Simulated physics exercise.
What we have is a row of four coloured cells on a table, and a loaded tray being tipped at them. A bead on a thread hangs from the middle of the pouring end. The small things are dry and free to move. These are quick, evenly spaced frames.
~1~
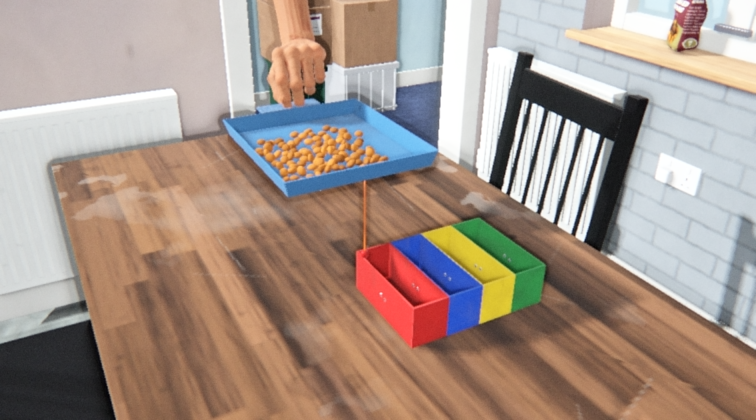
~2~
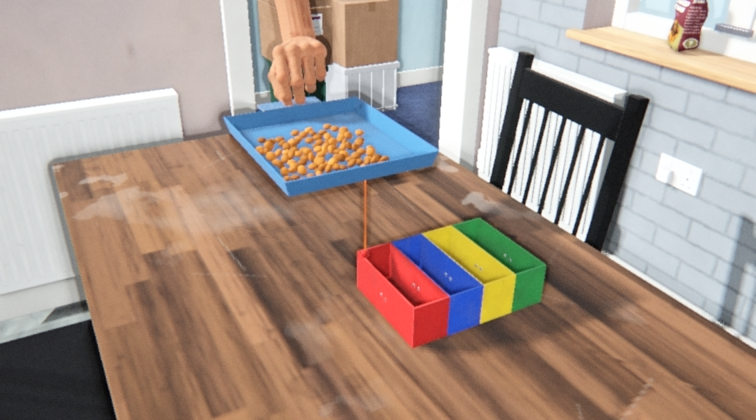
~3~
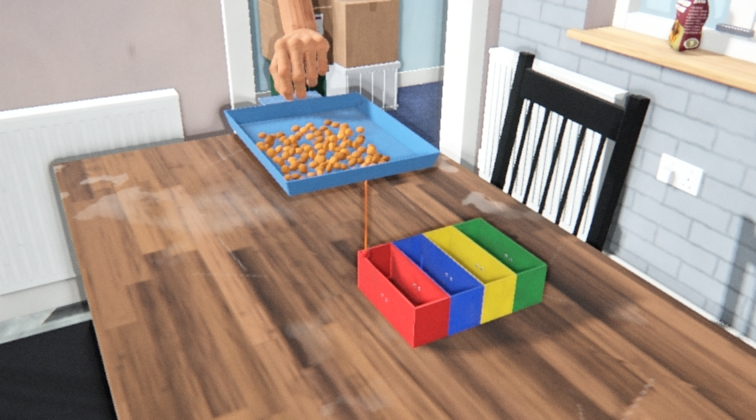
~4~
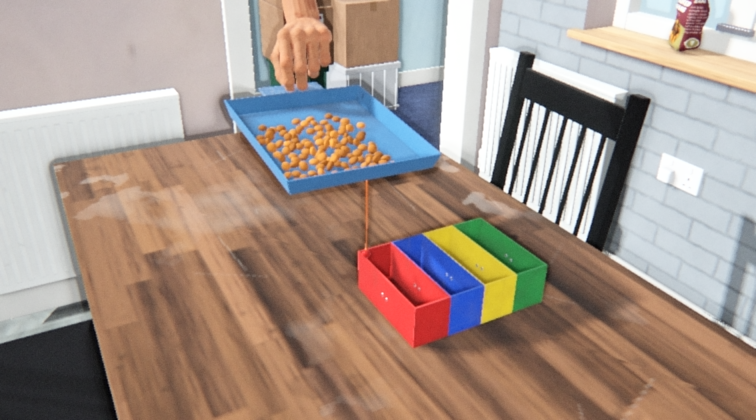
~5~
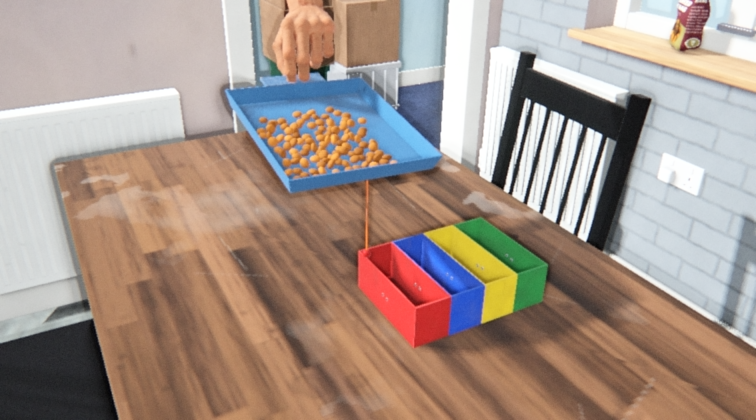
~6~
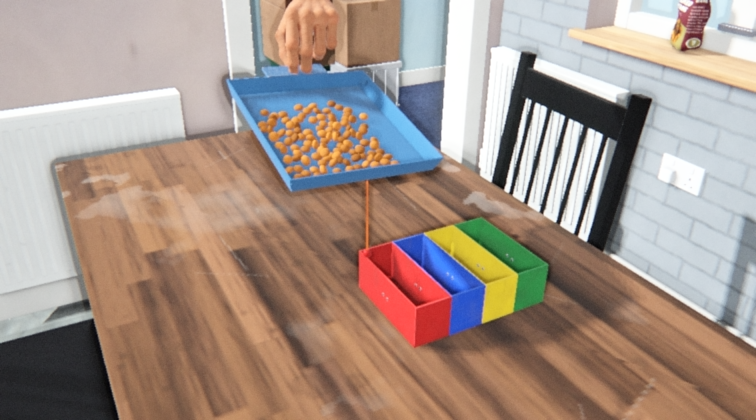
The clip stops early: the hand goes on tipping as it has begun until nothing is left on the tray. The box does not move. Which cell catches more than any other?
Fullest: The blue cell.
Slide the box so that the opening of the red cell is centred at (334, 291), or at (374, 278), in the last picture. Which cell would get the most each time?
The first try: The cell in green. The second: Yellow.
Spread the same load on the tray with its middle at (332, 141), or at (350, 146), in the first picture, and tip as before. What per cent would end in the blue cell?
The first gives 50 %, the second 50 %.
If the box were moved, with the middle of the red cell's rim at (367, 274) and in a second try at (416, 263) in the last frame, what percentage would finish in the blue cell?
Roughly 30 per cent, and 40 per cent.
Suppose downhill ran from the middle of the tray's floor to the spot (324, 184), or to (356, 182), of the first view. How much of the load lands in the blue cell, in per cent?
Roughly 0 per cent, and 0 per cent.
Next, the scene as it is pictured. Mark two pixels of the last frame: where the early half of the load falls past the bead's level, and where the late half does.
Early half (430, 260), late half (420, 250).
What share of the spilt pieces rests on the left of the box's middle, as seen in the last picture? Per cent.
Roughly 100 in a hundred.
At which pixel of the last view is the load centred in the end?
Near (427, 302).
Soon after the last picture, tray tipped steeply; all on the tray.
A little later, tray tipped right over; about two thirds on the tray; a small part in the blue cell; a small part in the red cell; a stray few in the yellow cell; about a quarter falling or outside the box.
Later still, tray tipped past a quarter turn; about half in the blue cell; about a quarter in the red cell; a small part in the yellow cell; about a quarter falling or outside the box.
At rest, tray tipped past a quarter turn; about half in the blue cell; about a quarter in the red cell; a small part in the yellow cell; none in the green cell; about a quarter outside the box.
